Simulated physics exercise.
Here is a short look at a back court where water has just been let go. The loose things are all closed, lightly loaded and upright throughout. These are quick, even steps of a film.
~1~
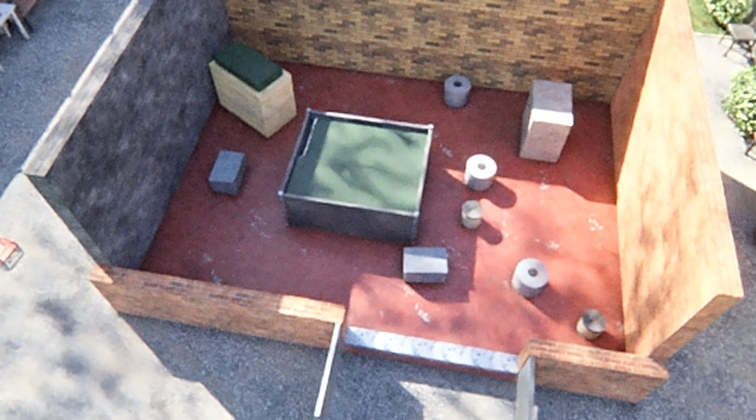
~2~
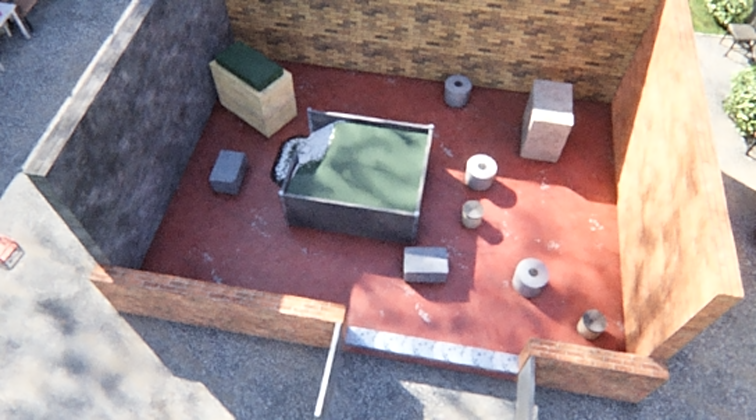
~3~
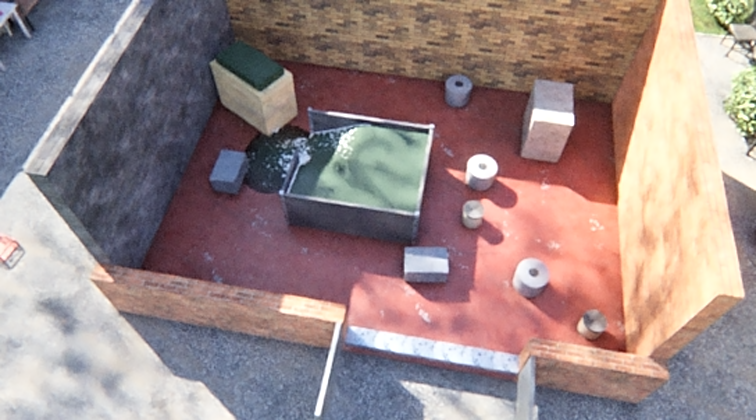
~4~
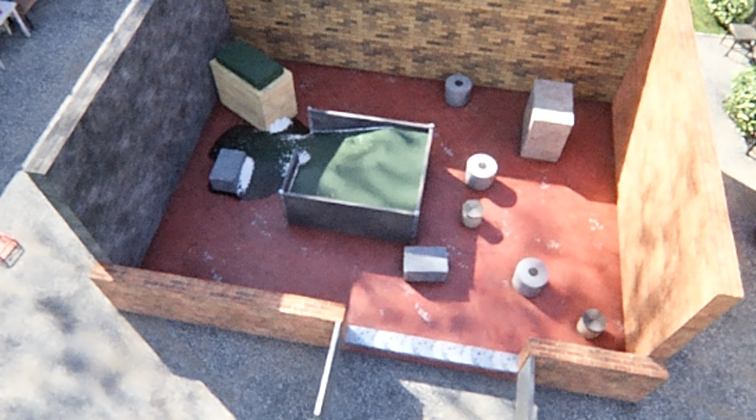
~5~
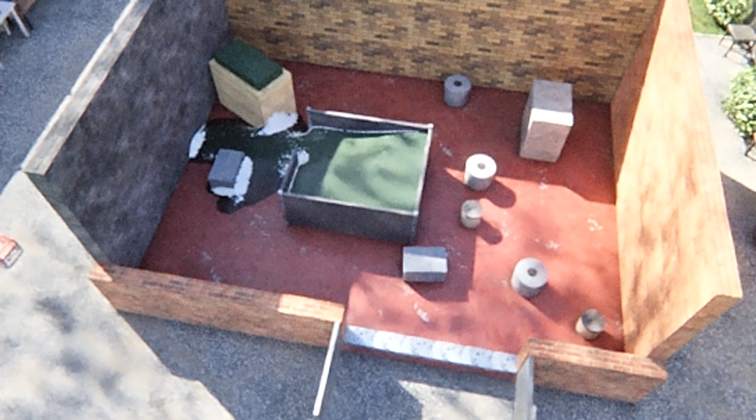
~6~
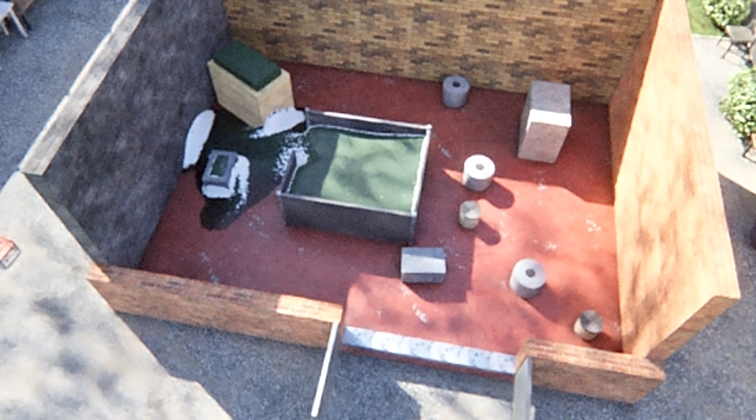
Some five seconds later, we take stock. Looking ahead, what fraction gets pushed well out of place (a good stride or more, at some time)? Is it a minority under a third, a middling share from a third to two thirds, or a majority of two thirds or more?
A minority under a third.
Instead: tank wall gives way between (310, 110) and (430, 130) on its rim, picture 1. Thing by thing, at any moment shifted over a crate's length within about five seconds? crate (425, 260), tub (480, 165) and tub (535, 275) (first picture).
Lab note - in sequence: Did not travel far; travelled far enough; travelled far enough.
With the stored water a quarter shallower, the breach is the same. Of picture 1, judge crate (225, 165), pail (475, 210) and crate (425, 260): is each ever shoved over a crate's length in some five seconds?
The first passed the mark, the next stayed below the mark, and the last stayed below the mark.
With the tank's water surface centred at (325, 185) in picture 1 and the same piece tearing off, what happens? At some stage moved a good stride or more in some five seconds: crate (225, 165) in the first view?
Travelled that far.
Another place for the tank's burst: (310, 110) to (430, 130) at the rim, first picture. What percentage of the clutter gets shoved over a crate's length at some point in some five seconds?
That works out to some 50 %.
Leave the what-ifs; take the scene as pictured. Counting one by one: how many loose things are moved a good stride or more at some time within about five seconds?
I make it 2 in total.
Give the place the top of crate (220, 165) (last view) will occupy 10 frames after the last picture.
Close to (152, 261).
A moment on, 0 of 8 are well off their spots; 0 afloat.
Next, 1 of 8 are well off their spots; 1 afloat.
Later, 1 of 8 are well off their spots; 0 afloat.
In the end, 2 of 8 are well off their spots, and 2 have been at some point; 1 afloat.
